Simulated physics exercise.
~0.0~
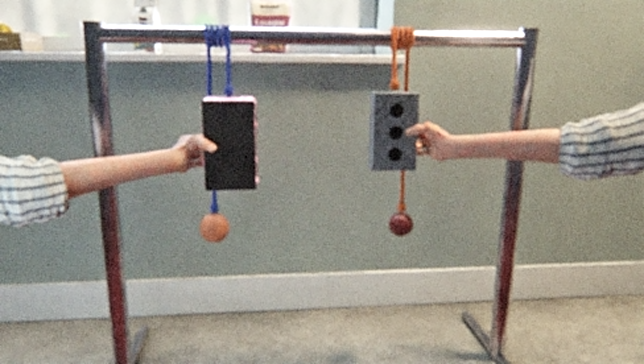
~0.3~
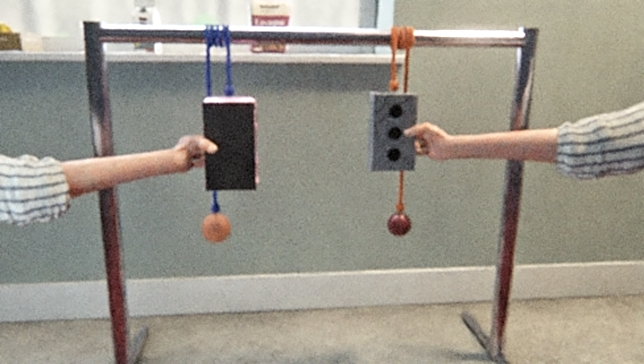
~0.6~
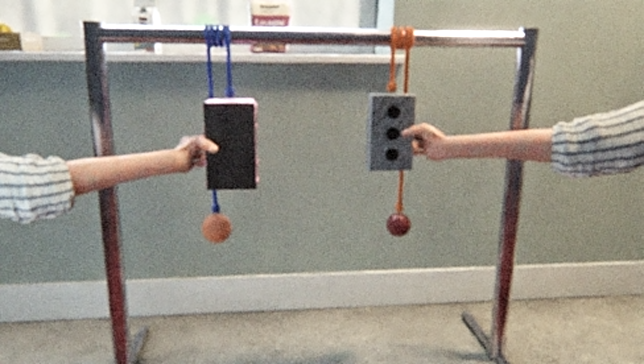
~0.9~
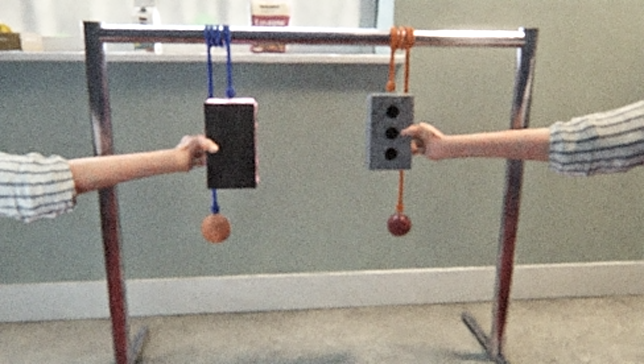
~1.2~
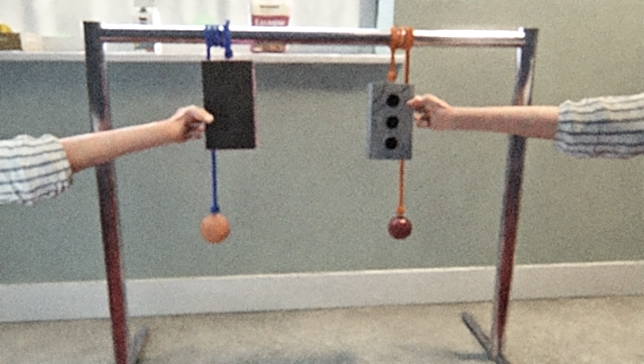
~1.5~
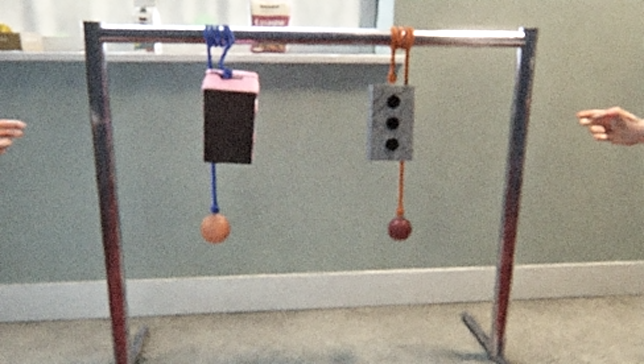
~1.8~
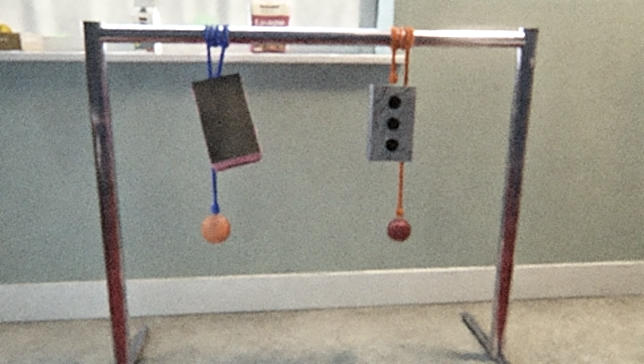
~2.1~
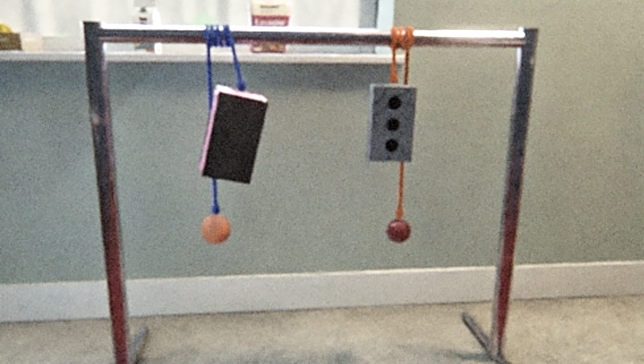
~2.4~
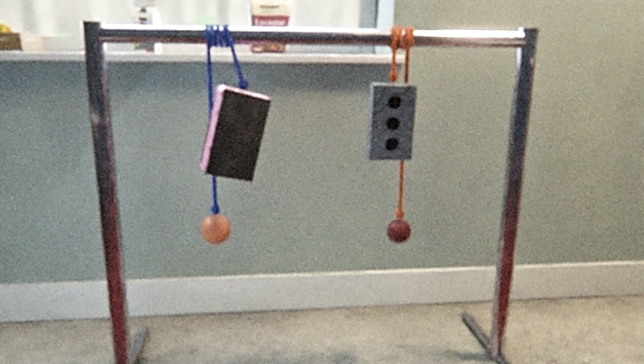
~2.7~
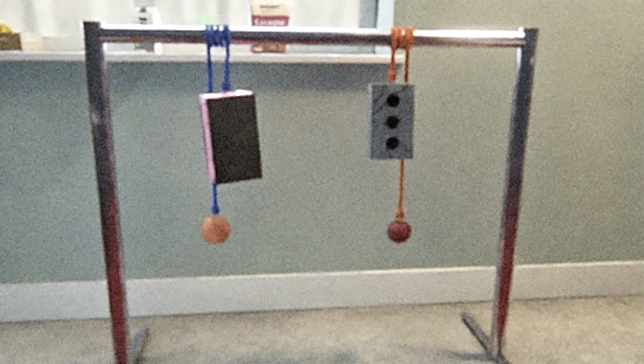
The clip opens with two hands in striped sleeves steadying a dark-faced pink case on a blue rope and a gray paver with black dots on an orange rope, both hanging from a metal rail. An orange ball hangs below the case and a dark red one below the paver. After holding still, the hands raise both loads slightly, then let go and withdraw. The case twists and tilts one way, then the other, sinking a little, while the paver barely moves. Finally, both hang clear of the floor, the case slightly turned.
